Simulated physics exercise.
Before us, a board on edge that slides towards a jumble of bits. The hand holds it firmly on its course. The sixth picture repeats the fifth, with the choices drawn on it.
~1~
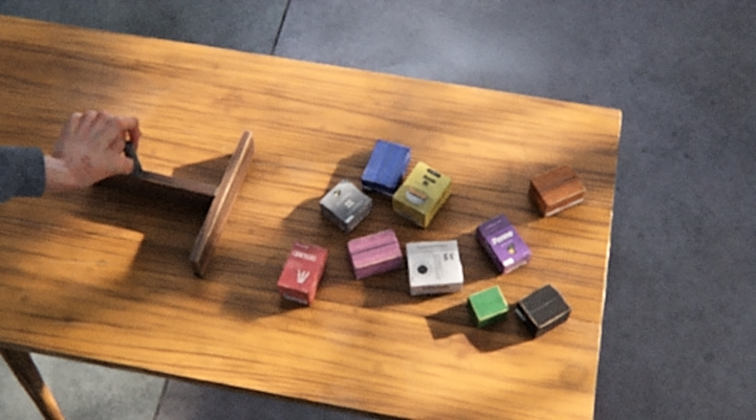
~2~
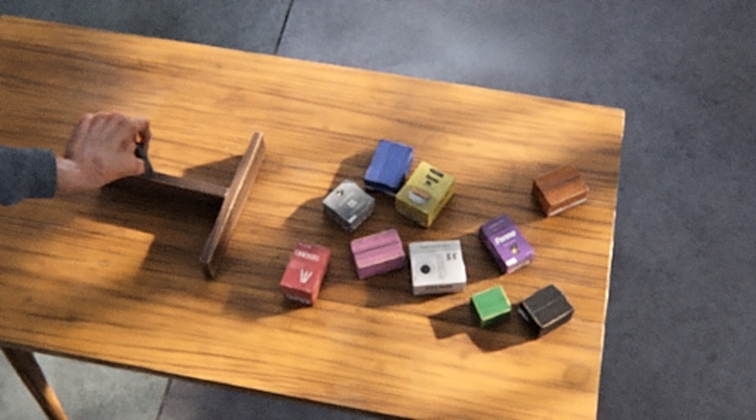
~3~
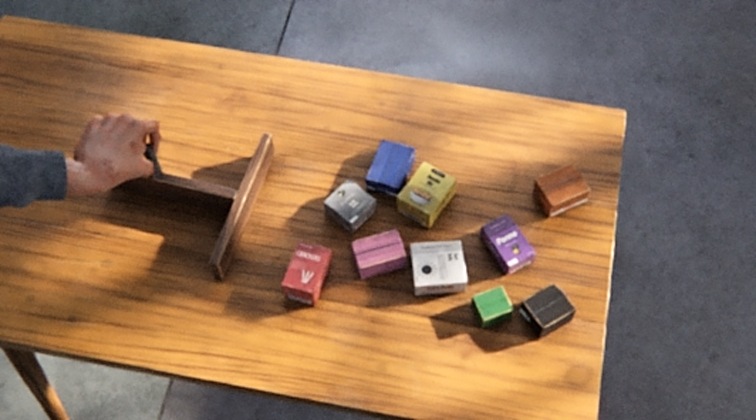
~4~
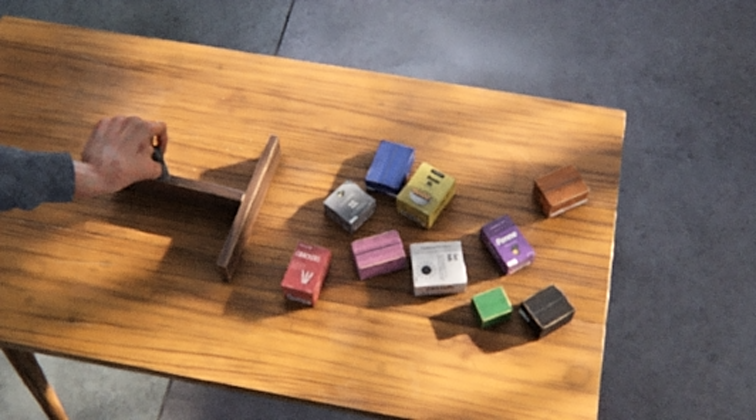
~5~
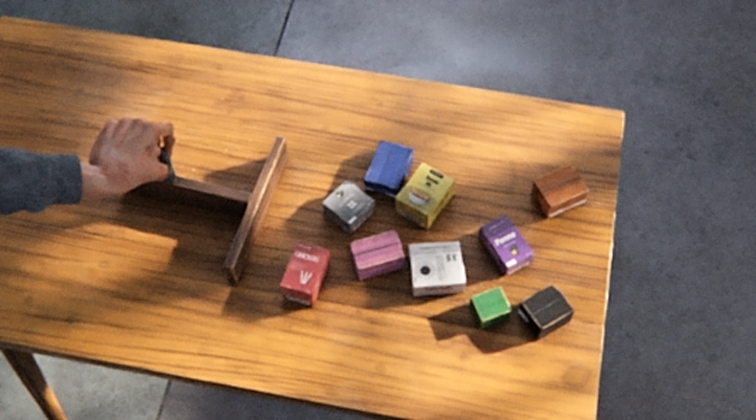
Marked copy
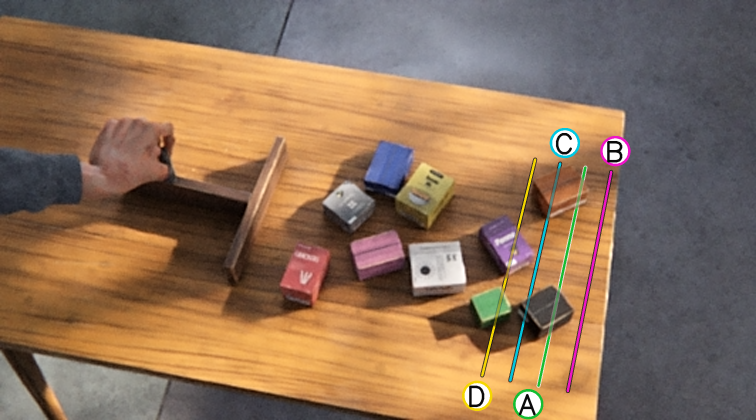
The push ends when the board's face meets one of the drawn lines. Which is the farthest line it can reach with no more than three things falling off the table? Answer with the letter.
Line C.
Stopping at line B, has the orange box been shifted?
By then, yes.
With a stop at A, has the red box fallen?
No.
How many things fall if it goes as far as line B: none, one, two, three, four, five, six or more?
By then, six or more.
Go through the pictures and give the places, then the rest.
The first frame shows grey packet (347, 206); yellow packet (422, 195); white packet (434, 268).
The second frame shows board (232, 194); pink box (377, 254).
The third frame shows board (242, 196); orange box (561, 191).
The fourth frame shows board (249, 198); blue box (390, 169).
The fifth frame shows board (255, 199); green block (491, 308); grey packet (349, 207); yellow packet (425, 196).
On the marked copy, A at (563, 270); B at (591, 275); C at (537, 266); D at (510, 261).
With C. Early on, board (354, 216); red box (355, 294); blue box (398, 170).
Further on, board (454, 233); orange box (575, 192); black box (558, 319).
At the end, board (536, 247); purple packet over the edge; black box over the edge; three fallen.
As for the rest, A drops five; B drops eight; D is within the limit but short.
